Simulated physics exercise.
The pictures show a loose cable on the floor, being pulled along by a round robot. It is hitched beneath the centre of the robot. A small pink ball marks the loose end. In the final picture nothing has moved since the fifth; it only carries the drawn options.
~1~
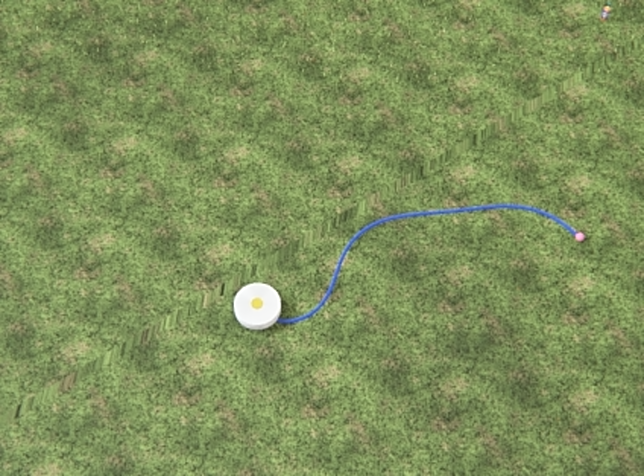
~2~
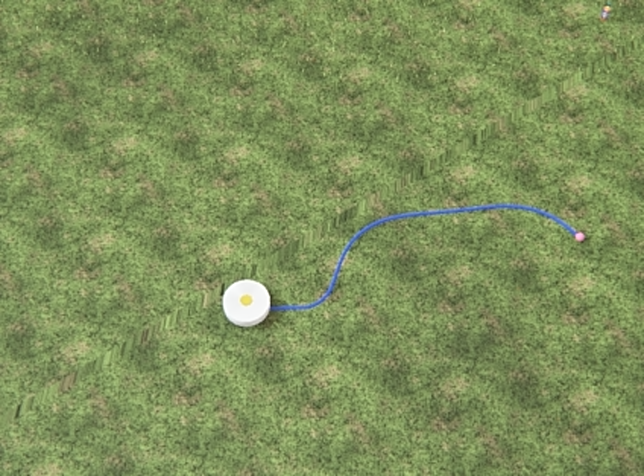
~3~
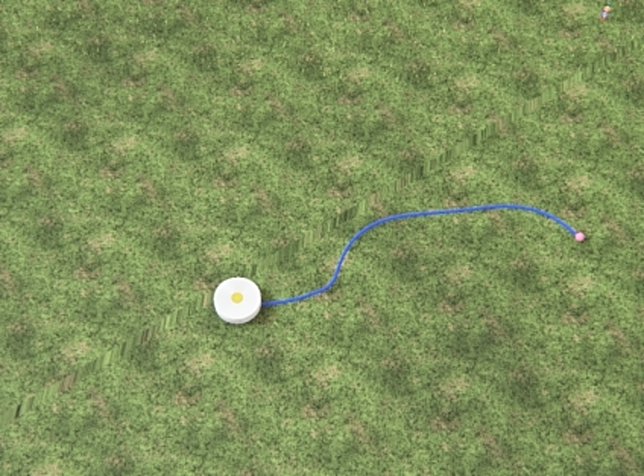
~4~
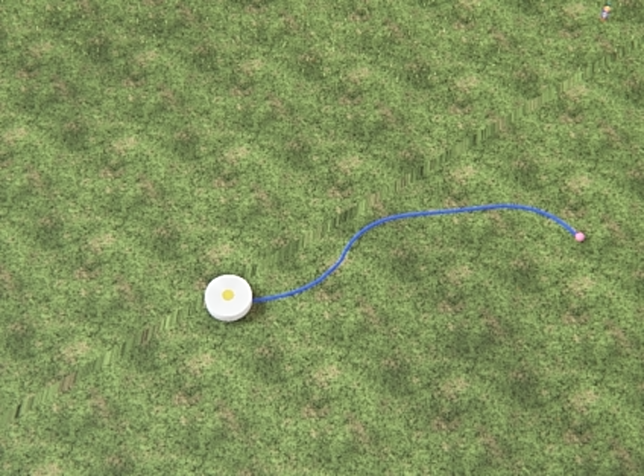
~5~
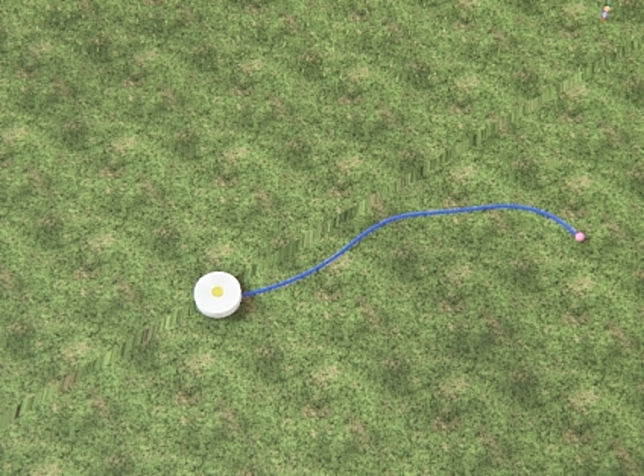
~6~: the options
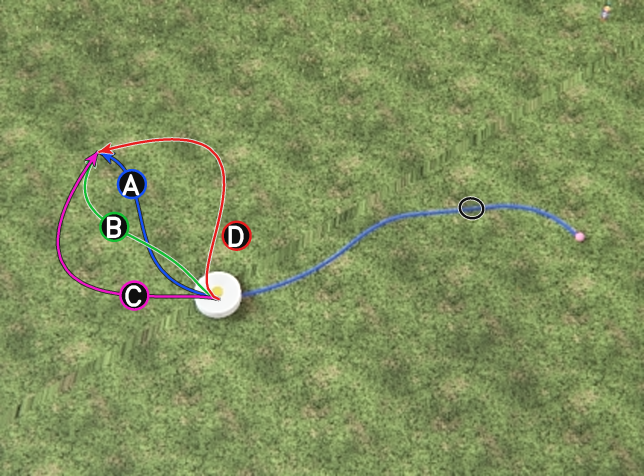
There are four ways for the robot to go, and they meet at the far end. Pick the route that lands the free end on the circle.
The end stops on the ring with D.
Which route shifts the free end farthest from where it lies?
That is C.
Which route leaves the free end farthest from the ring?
That is C.
On the marked copy, A from (219, 299) via (144, 232) to (101, 153); B from (219, 299) via (127, 234) to (97, 154); C from (219, 299) via (70, 274) to (98, 152); D from (219, 299) via (223, 172) to (99, 152); the ring at (472, 208).
With D. Early on, robot (221, 201), middle of the cable (398, 226), free end (579, 236).
Further on, robot (174, 135), middle of the cable (357, 191), free end (548, 221).
At the end, robot (96, 148), middle of the cable (287, 174), free end (473, 209); the free end is on the ring.
As for the rest, A leaves the free end at (467, 226); B leaves the free end at (456, 226); C leaves the free end at (435, 233).
